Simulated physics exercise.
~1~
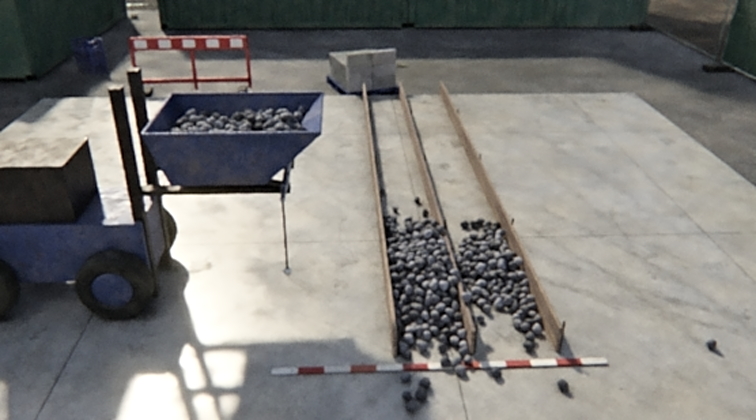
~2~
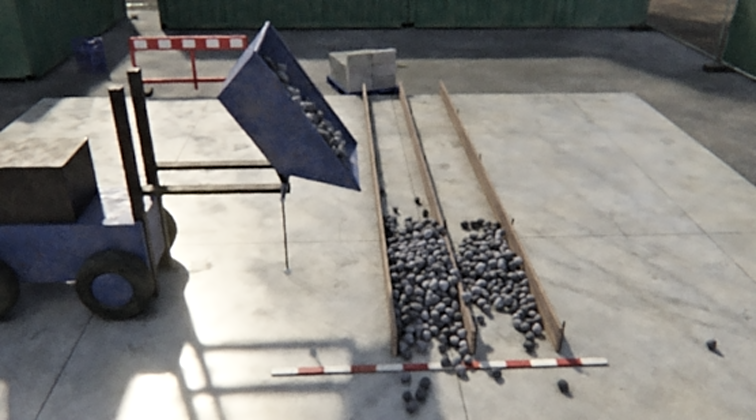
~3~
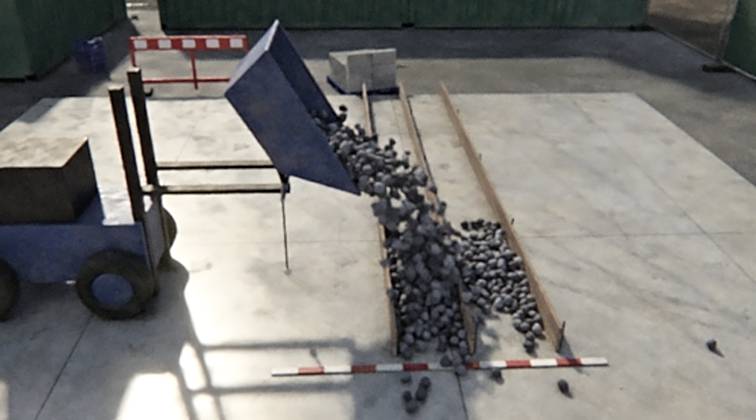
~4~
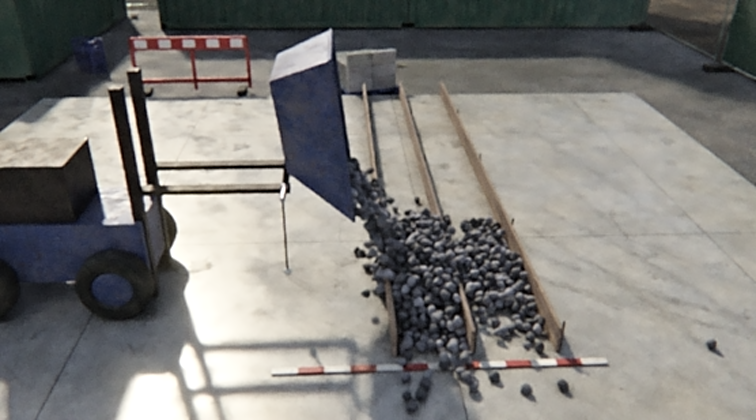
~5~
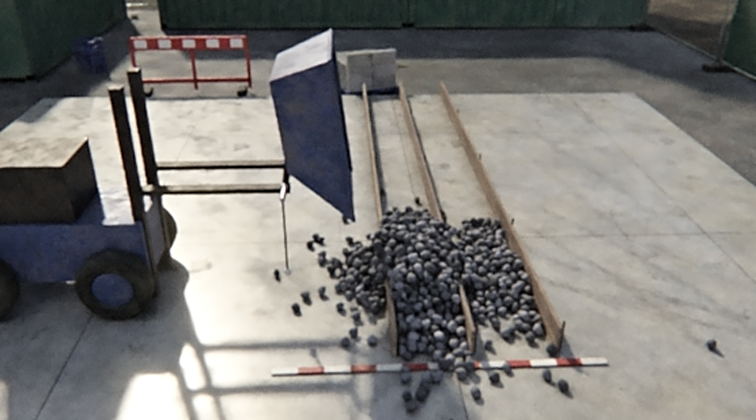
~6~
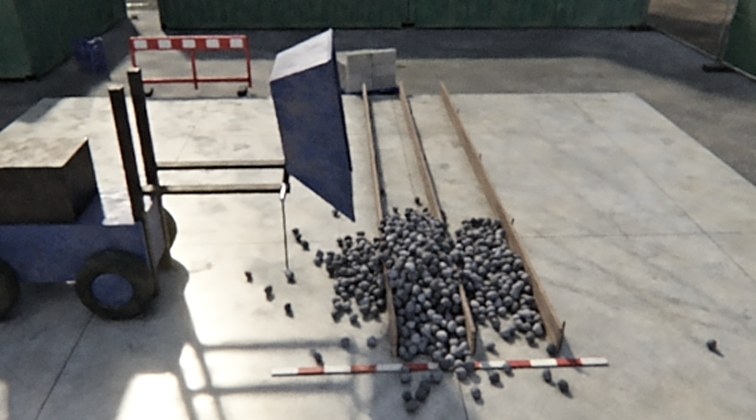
Concrete yard, a blue skip on a forklift-like vehicle tipping dark round stones rightward onto planked bays, some scattering left before settling.
